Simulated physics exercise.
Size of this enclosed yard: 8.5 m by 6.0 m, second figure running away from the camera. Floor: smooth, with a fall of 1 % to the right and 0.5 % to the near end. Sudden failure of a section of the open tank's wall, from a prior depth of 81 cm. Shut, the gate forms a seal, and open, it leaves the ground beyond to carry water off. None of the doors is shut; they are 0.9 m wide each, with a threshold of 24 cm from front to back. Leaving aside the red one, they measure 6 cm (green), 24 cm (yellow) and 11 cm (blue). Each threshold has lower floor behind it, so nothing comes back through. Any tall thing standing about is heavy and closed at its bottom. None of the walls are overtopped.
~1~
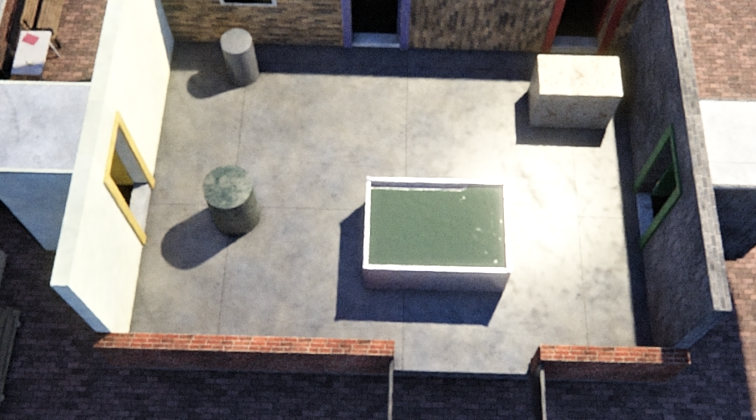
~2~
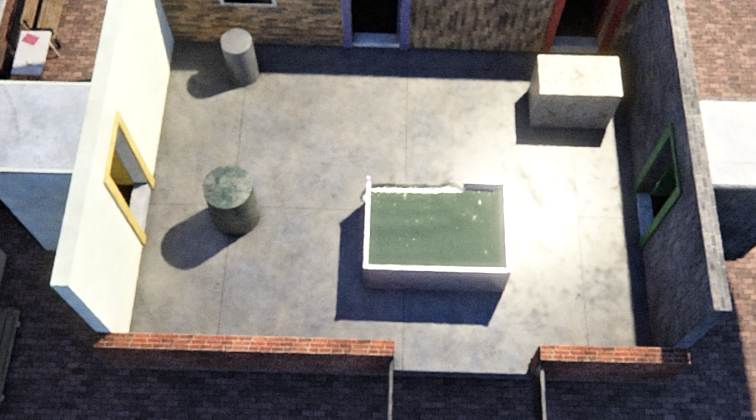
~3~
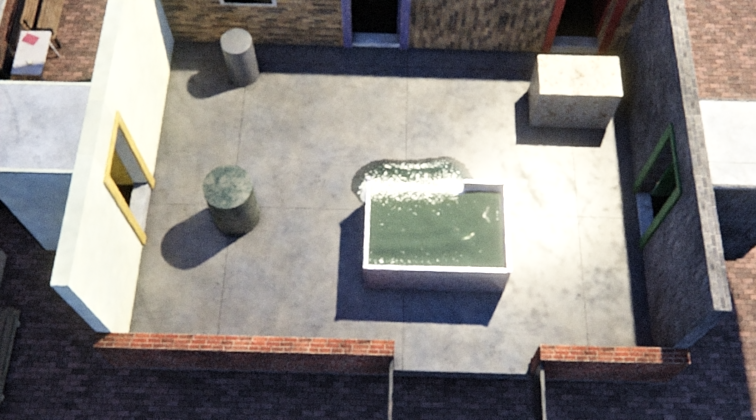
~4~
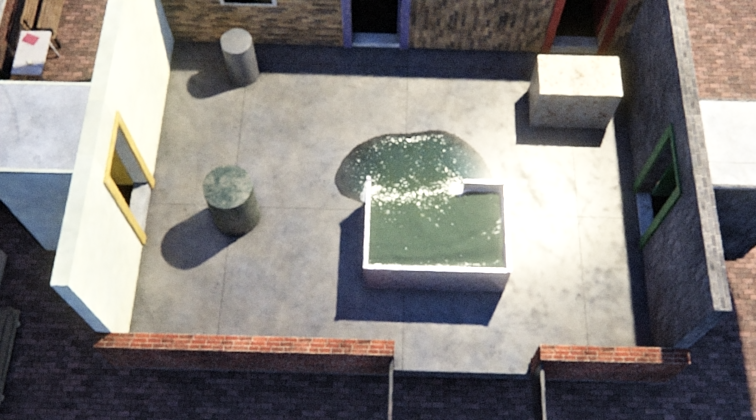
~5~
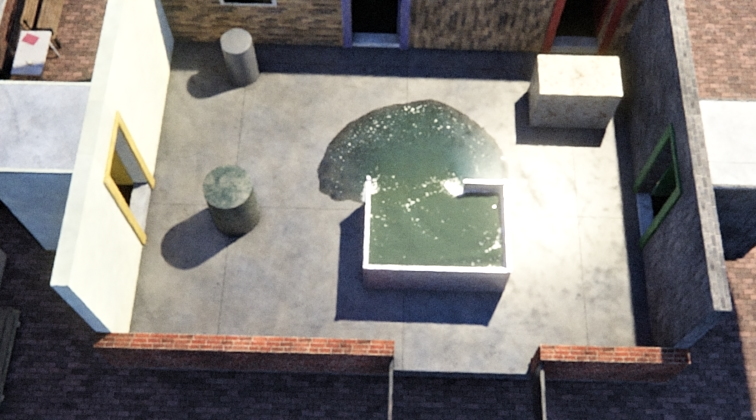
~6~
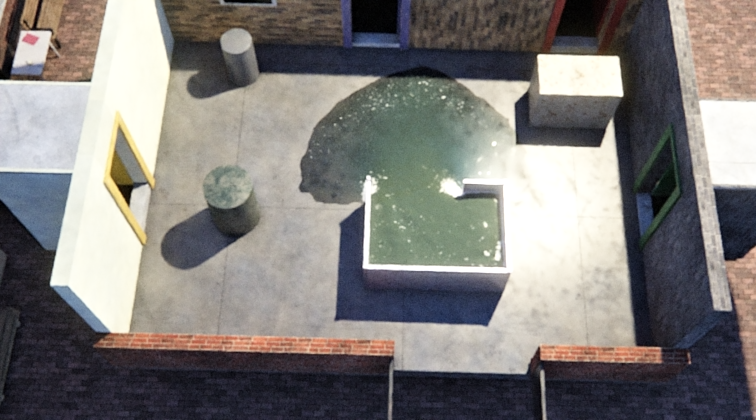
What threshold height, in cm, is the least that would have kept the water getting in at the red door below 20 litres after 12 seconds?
The least height is about 16 cm.
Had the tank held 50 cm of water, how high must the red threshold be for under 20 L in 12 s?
Then around 9.5 centimetres.
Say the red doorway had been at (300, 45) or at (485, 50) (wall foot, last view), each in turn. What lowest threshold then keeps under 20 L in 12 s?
About 16 cm for the first and 21 cm for the second.
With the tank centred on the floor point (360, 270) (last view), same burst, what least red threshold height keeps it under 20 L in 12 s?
About 12.5 centimetres.
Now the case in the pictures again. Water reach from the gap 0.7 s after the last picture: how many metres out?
The front is some 4.0 m out.
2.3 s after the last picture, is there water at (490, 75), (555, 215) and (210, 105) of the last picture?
Listed order - soaked through, unwetted, soaked through.
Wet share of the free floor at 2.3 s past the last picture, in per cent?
Roughly 40 percent of the floor is wet.
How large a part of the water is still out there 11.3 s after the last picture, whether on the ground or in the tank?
Something like 84 per cent of it remains.
Then, 0.7 s after the last picture water covers 30 % of the floor, deepest (36 cm) near (421, 50); it has not reached the red door.
Then, 2.3 s after the last picture water covers 40 % of the floor, deepest (31 cm) near (613, 80); 10 cm at the red door, 0 litres in over its 20 cm threshold.
Then, 11.3 s after the last picture water covers 100 % of the floor, deepest (11 cm) near (653, 363); 6 cm at the red door, 5 litres in over its 20 cm threshold.
At the red door as built, the water peaked near 22 cm, 4.1 s after the last picture.
Run again over the same 12 s with other heights there, 43 litres in over 13 cm, 13 litres over 17.5 cm. The limit of 20 litres is kept from about 16 cm up.
